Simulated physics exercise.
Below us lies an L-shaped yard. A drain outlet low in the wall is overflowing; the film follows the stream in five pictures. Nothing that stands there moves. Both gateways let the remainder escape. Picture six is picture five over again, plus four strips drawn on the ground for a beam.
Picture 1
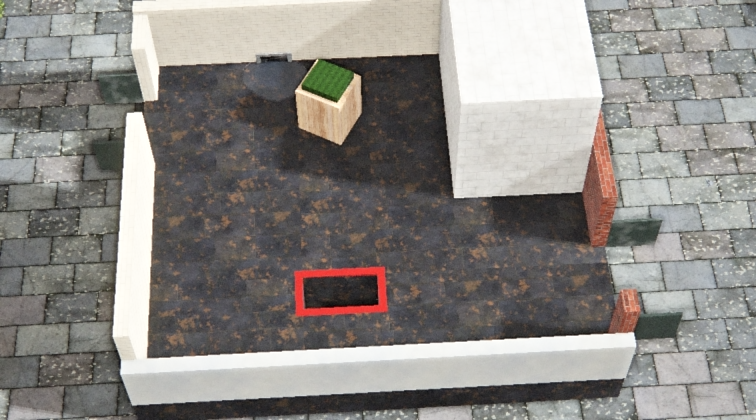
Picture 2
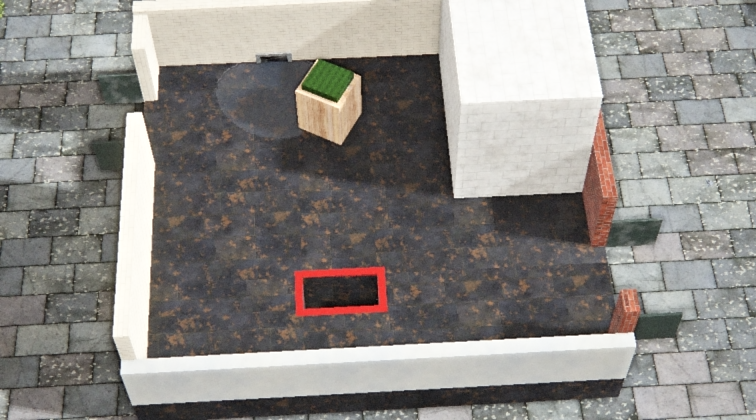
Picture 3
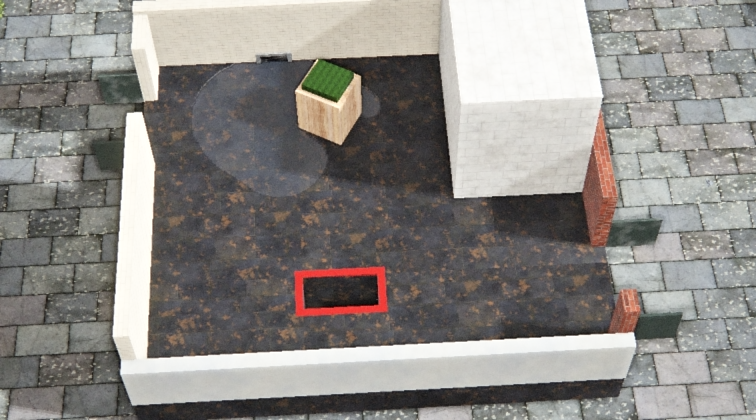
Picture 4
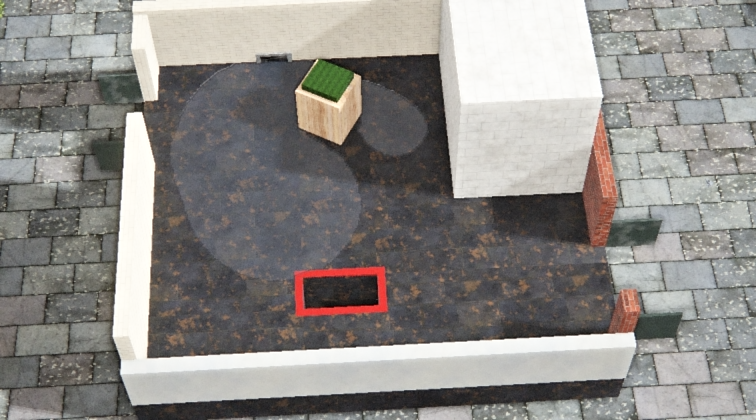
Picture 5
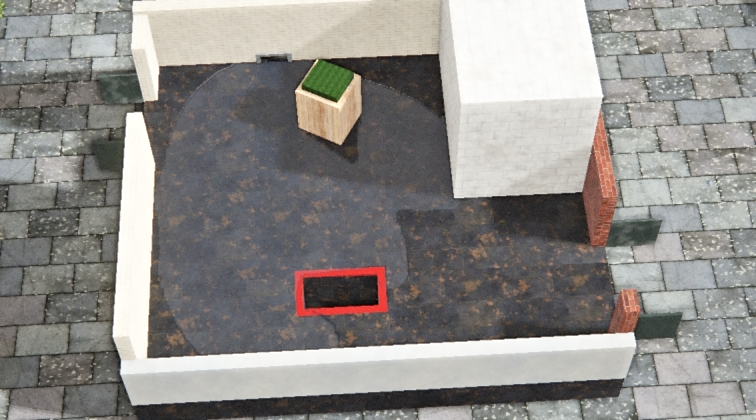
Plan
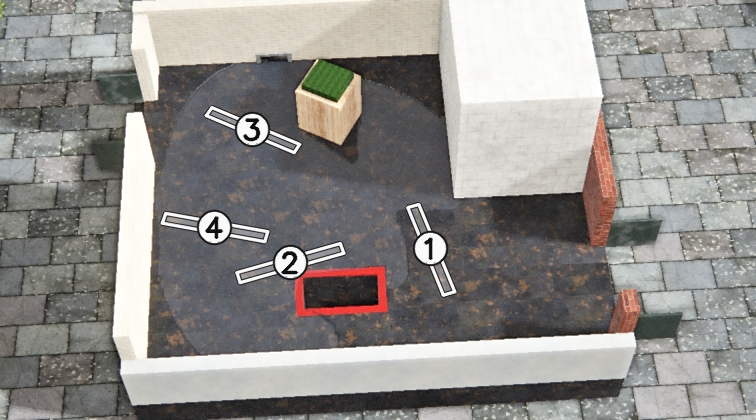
An L-shaped yard lay below, and a shallow sheet of water spread from an outfall at the back wall, passed around a grass-topped wooden block, and reached the red-edged drain pit.
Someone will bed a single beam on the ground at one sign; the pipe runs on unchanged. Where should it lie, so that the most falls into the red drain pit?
Take 4.
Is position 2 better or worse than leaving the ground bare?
It is worse.
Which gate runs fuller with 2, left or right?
More leaves on the right.
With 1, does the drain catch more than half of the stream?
No.
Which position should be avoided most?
Here it is position 2.
In white, 1 from (413, 206) to (449, 293); 2 from (238, 277) to (342, 248); 3 from (209, 111) to (296, 148); 4 from (164, 218) to (266, 236).
If 1 is chosen, about 32 % of the stream goes into the red drain pit, about 61 % out by the gates.
If 2 is chosen, about 15 % of the stream goes into the red drain pit, about 81 % out by the gates.
If 3 is chosen, about 24 % of the stream goes into the red drain pit, about 64 % out by the gates.
If 4 is chosen, about 56 % of the stream goes into the red drain pit, about 36 % out by the gates.
